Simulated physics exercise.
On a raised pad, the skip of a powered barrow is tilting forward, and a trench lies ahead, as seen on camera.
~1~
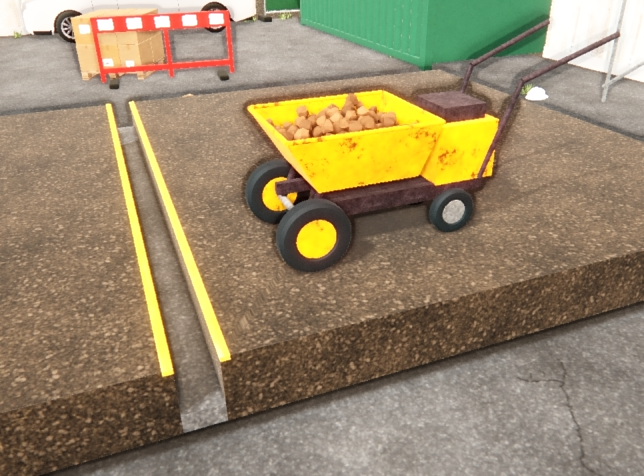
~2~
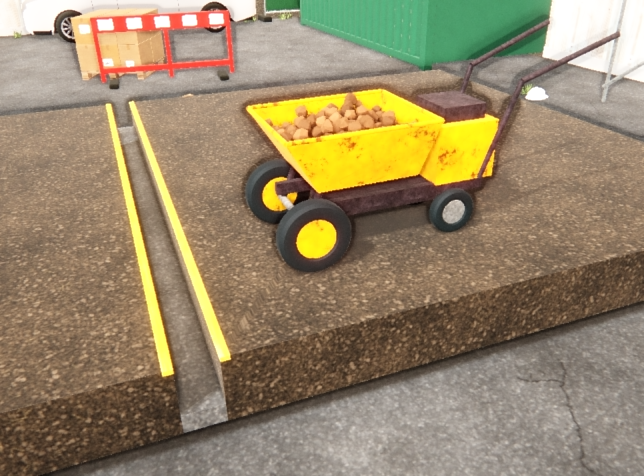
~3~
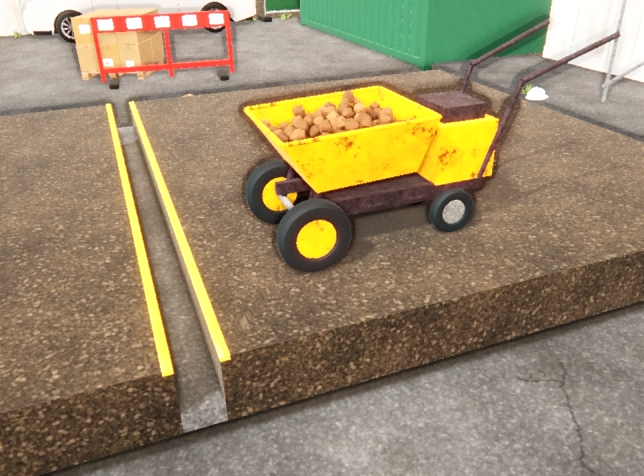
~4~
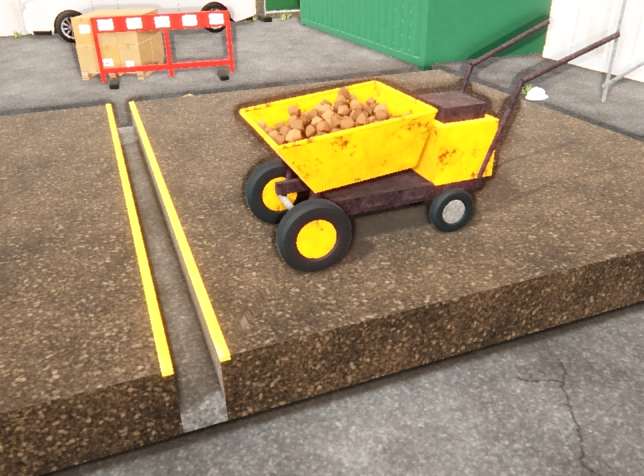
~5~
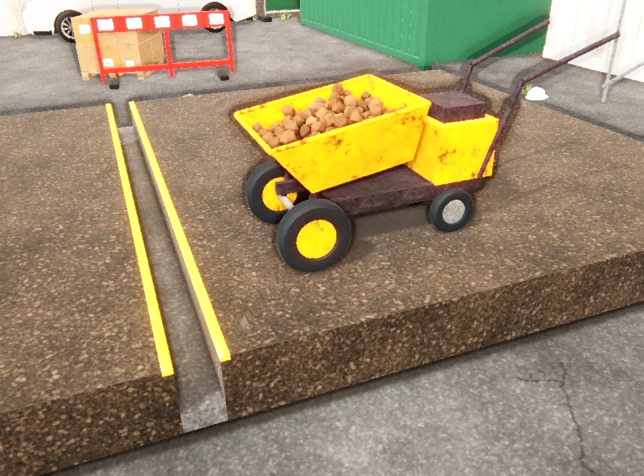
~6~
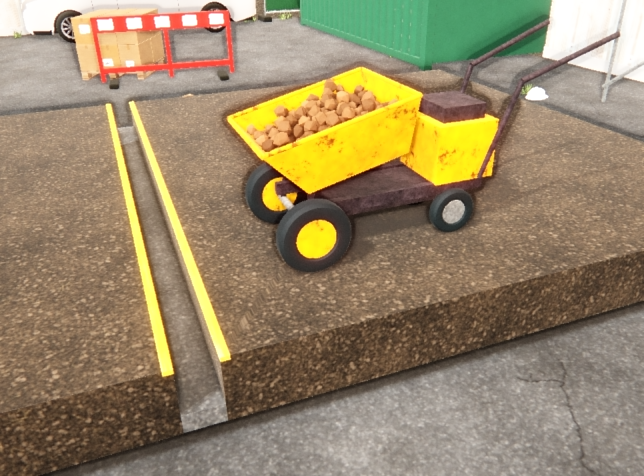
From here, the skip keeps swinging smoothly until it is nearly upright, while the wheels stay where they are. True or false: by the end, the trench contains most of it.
True.
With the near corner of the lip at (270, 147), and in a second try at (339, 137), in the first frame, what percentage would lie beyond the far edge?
40 and 0 in a hundred, in that order.
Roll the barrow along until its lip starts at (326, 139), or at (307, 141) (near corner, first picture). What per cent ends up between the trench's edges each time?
60 per cent, then 70 per cent.
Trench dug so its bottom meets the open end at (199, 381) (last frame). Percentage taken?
Something close to 50 per cent.
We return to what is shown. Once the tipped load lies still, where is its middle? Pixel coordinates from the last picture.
Resting centre, last picture - approx. (169, 282).
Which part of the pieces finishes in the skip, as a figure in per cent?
All told, it is near 0 percent.
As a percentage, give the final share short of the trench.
About 5 %.
Just after the last frame, skip tipped well over; every one in the skip.
A moment on, skip tipped steeply; the larger part in the skip; just a few short of the trench; about a tenth in or heaped over the trench; just a few falling.
Further on, skip tipped right over; roughly a quarter in the skip; just a few short of the trench; roughly two thirds in or heaped over the trench; about a tenth beyond it.
When it is over, skip tipped right over; about a tenth short of the trench; the larger part in or heaped over the trench; roughly a quarter beyond it.
